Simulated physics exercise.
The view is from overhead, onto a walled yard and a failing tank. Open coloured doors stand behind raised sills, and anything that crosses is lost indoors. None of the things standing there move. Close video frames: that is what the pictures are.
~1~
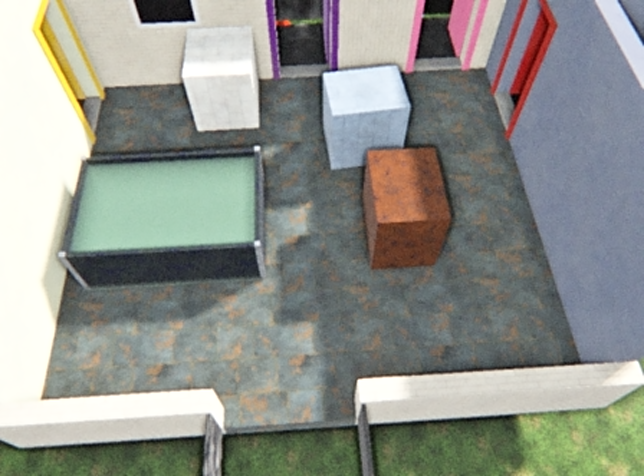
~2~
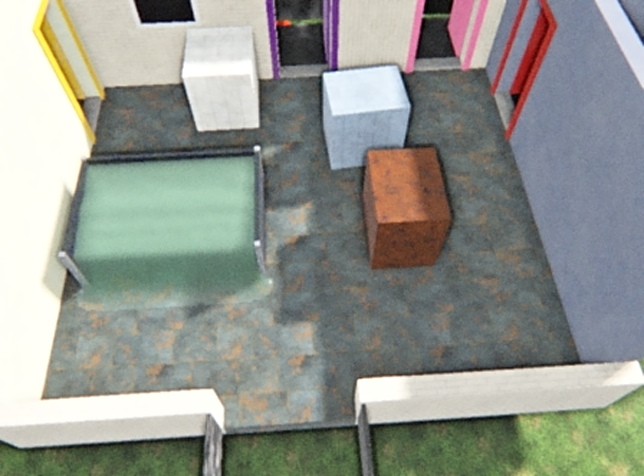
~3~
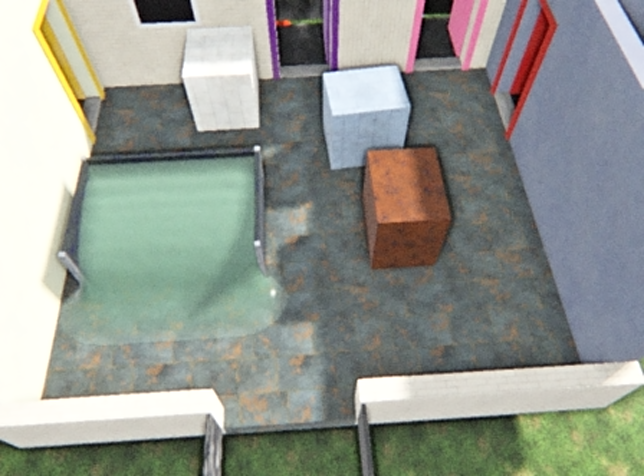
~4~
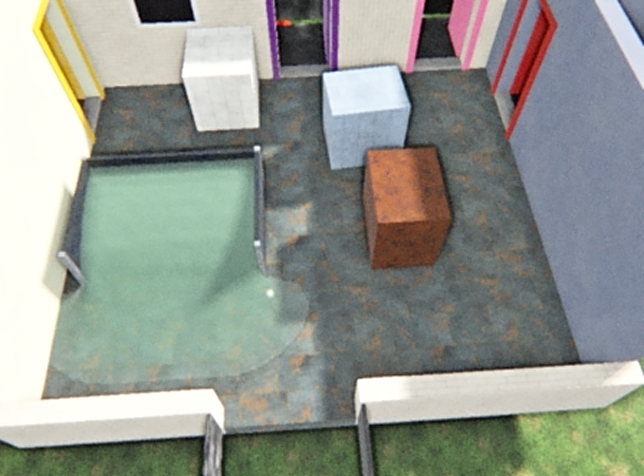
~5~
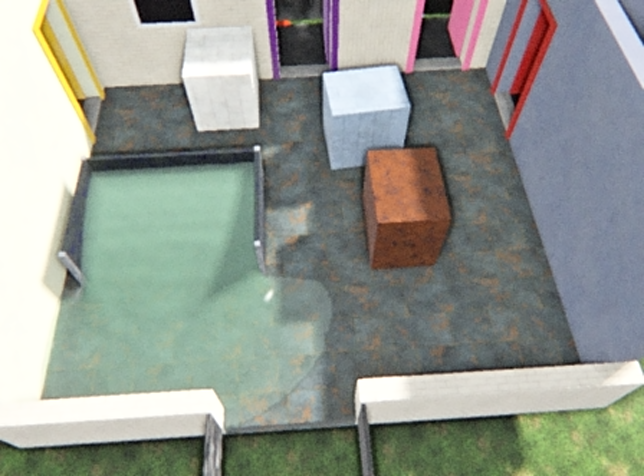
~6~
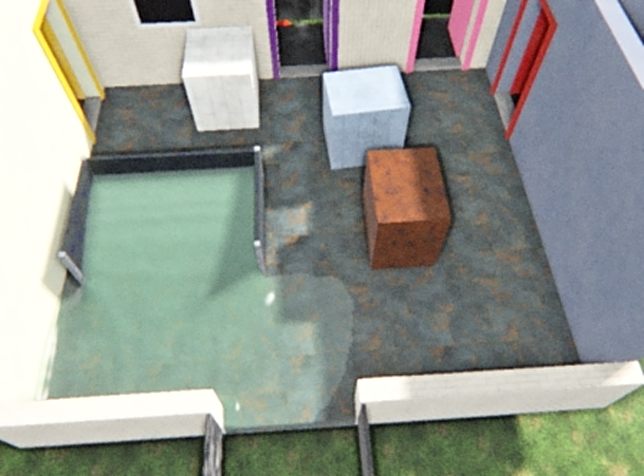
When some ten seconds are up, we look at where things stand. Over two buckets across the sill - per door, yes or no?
Pink door no, red door no, purple door no, yellow door no.
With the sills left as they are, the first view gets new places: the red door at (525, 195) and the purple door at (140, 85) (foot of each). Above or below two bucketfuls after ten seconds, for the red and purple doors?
The red door comes up short, and the purple door gets past the limit as well.
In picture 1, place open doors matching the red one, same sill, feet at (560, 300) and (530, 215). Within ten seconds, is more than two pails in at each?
Well, the first one tops it and the next one doesn't reach it.
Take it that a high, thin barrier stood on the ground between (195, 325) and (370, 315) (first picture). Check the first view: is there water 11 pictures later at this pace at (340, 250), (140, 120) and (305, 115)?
Results in order: Swamped / bone-dry / bone-dry.
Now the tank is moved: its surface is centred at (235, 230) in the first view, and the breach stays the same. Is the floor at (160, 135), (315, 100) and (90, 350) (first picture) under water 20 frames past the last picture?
Taking the three spots in turn, I'd say drenched, then spared, then drenched.
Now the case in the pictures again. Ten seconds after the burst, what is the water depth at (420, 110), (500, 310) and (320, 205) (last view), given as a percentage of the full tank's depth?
Approx. values, in order: 8 %, 8 %, 2 %.
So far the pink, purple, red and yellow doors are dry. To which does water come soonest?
If you ask me, it's the yellow one.
A moment on, water covers 25 % of the floor; the pink door not reached, the red door not reached, the purple door not reached, the yellow door not reached.
Next, water covers 25 % of the floor; the pink door not reached, the red door not reached, the purple door not reached, the yellow door not reached.
Then, water covers 50 % of the floor; the pink door not reached, the red door not reached, the purple door not reached, the yellow door wet at the sill, nothing in.
Later, water covers 70 % of the floor; the pink door wet at the sill, nothing in, the red door wet at the sill, nothing in, the purple door wet at the sill, nothing in, the yellow door wet at the sill, nothing in.
In the end, water covers 95 % of the floor; the pink door under two buckets in, the red door wet at the sill, nothing in, the purple door wet at the sill, nothing in, the yellow door wet at the sill, nothing in.
